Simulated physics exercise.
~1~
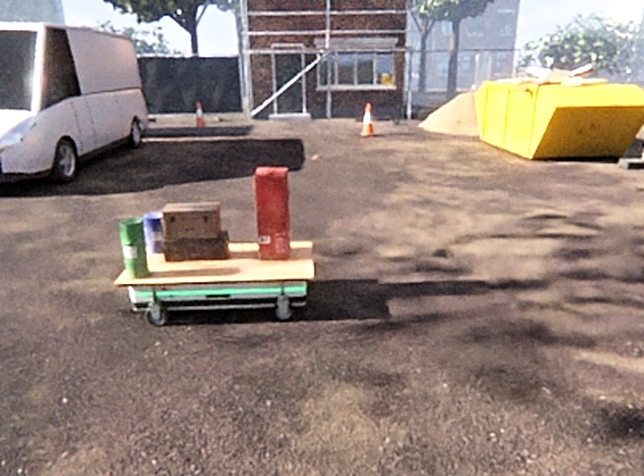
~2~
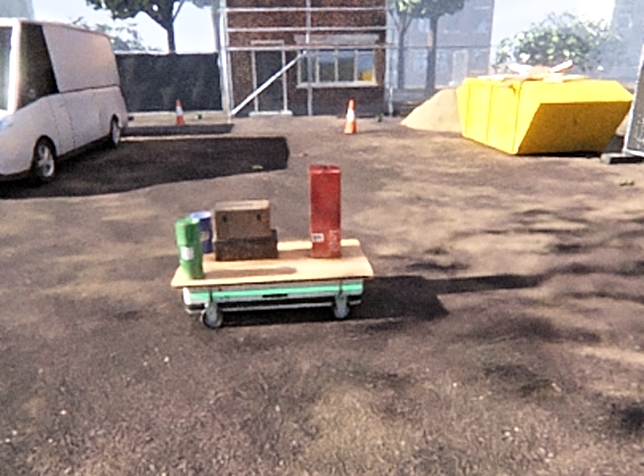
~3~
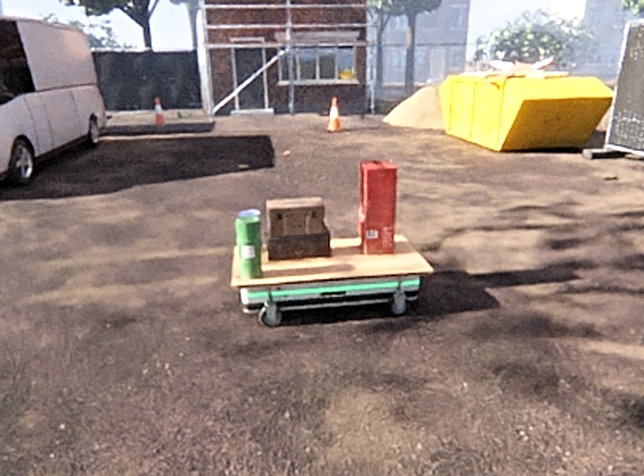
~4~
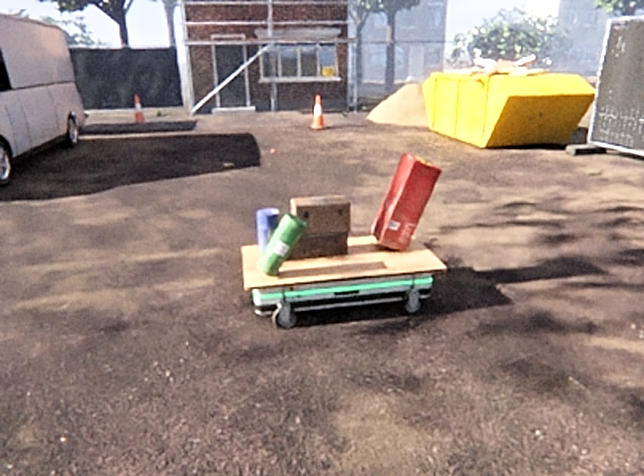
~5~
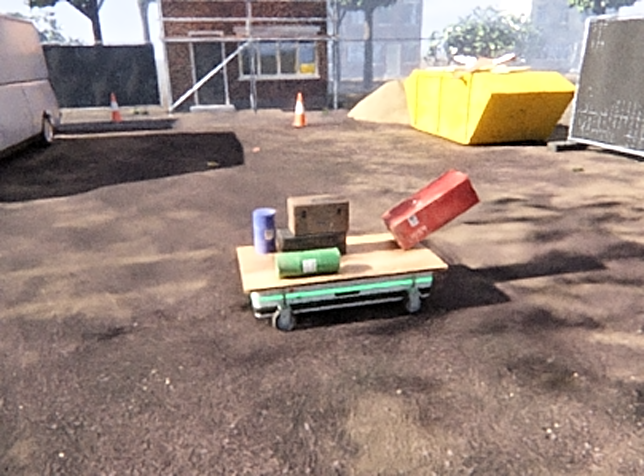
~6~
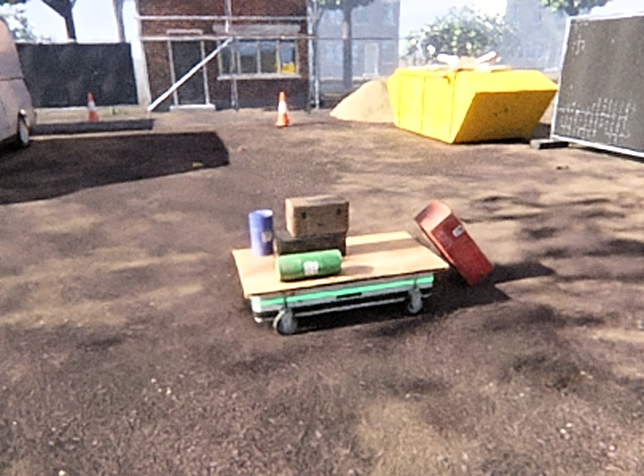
In a sunlit yard with a white van, a yellow skip and a scaffolded brick building behind, a low flat cart rolls to the right. It carries an upright red box, a brown toolbox stacked on a black one, and a green and a blue canister. As the cart comes to a halt, the red box and the green canister tip to the right. The canister drops onto its side on the deck, while the red box topples over the right edge. At the end the box is upended beside the cart, with the toolboxes and blue canister still standing.
